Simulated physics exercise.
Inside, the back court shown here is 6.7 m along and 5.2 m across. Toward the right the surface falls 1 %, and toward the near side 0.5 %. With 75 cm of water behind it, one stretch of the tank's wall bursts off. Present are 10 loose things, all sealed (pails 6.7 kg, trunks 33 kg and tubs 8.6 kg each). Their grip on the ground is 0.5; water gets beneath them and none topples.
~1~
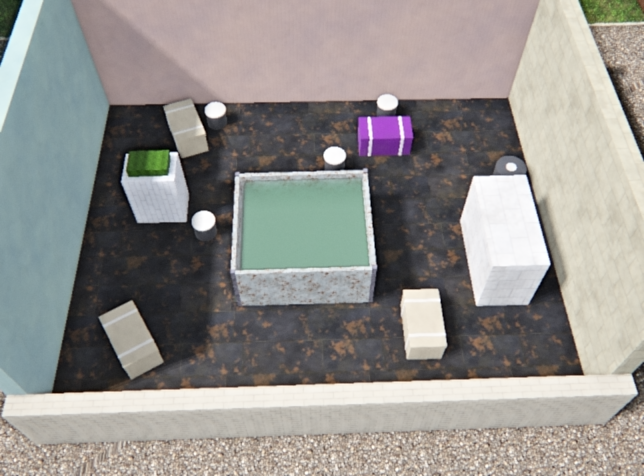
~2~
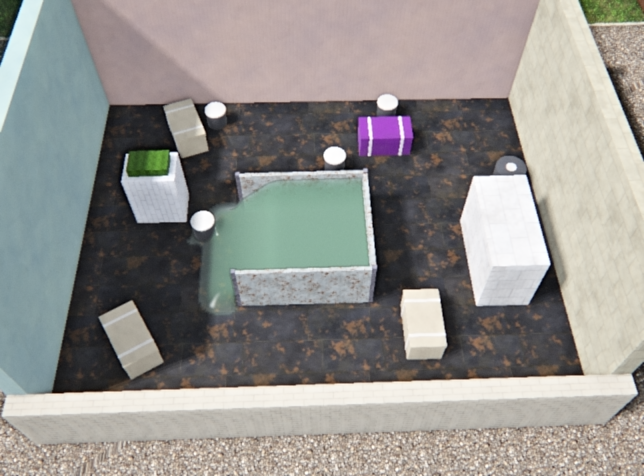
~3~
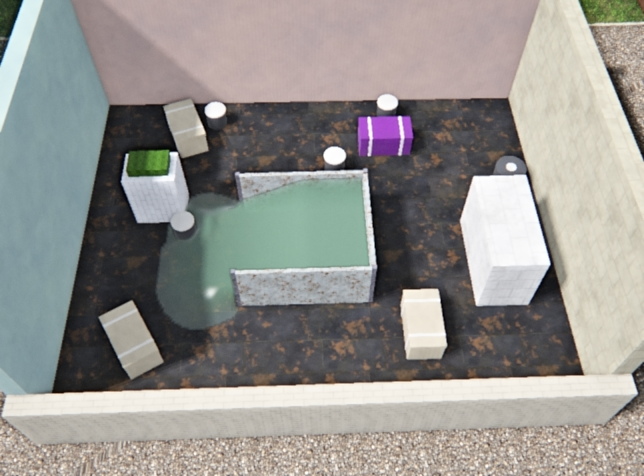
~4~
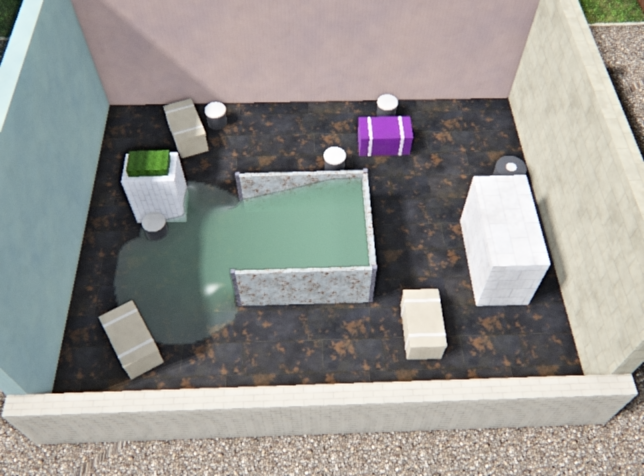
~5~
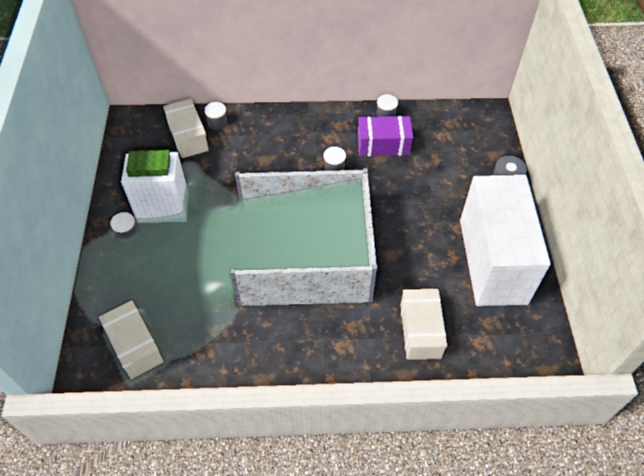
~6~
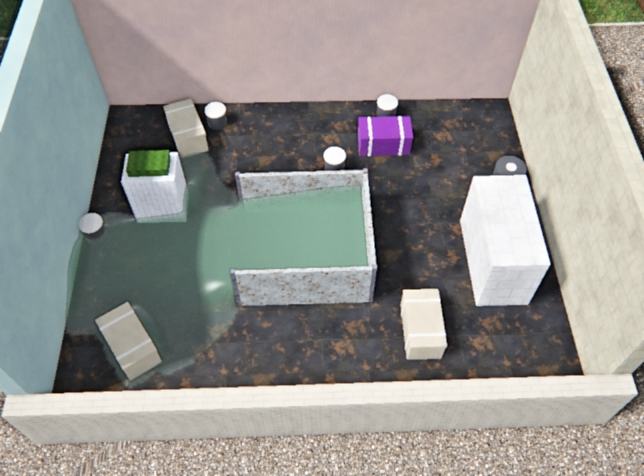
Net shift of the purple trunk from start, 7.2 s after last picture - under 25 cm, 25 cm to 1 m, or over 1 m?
Net shift: Under 25 cm.
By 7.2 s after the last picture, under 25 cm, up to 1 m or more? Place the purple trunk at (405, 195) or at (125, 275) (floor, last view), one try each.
Taken in turn, it stays almost motionless and then is carried a long way.
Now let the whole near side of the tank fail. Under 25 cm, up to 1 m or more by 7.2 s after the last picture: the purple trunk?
Outcome for the purple trunk: No real movement.
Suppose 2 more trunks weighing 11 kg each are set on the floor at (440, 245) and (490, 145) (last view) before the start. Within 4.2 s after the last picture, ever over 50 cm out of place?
Below the mark, below the mark.
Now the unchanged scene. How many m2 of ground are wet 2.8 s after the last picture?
Roughly 22 m2.
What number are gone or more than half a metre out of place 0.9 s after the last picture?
At that moment it comes to 2.
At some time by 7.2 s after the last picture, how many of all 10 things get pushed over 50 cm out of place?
All told, that gives 7.
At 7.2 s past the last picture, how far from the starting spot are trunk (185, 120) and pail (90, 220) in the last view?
In that order: 200 cm, 450 cm.
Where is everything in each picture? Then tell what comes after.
The first picture shows the purple trunk at (385, 127), on the bottom; 2.5 m2 under water; 0 of 10 have shifted.
The second picture shows the purple trunk at (385, 127), on the bottom; water covers 3.4 m2; 0 of 10 have shifted.
The third picture shows the purple trunk at (385, 127) rests on the ground; 4.5 m2 under water; 1 of 10 have shifted.
The fourth picture shows the purple trunk at (385, 127), on the bottom; water covers 5.7 m2; 1 of 10 have shifted.
The fifth picture shows the purple trunk at (385, 127), on the bottom; 7.0 m2 under water; 1 of 10 have shifted.
The sixth picture shows the purple trunk at (385, 127) rests on the ground; water covers 7.8 m2; 1 of 10 have shifted.
Then, 0.9 s after the last picture the purple trunk is near (385, 127), 0.0 m from its start, aground; 0 afloat.
Then, 2.8 s after the last picture the purple trunk is near (385, 127), 0.0 m from its start, aground; 3 afloat.
Then, 4.8 s after the last picture the purple trunk is near (387, 129), 0.0 m from its start, aground; 1 afloat.
Then, 7.2 s after the last picture the purple trunk is near (387, 129), 0.0 m from its start, aground; 4 afloat.
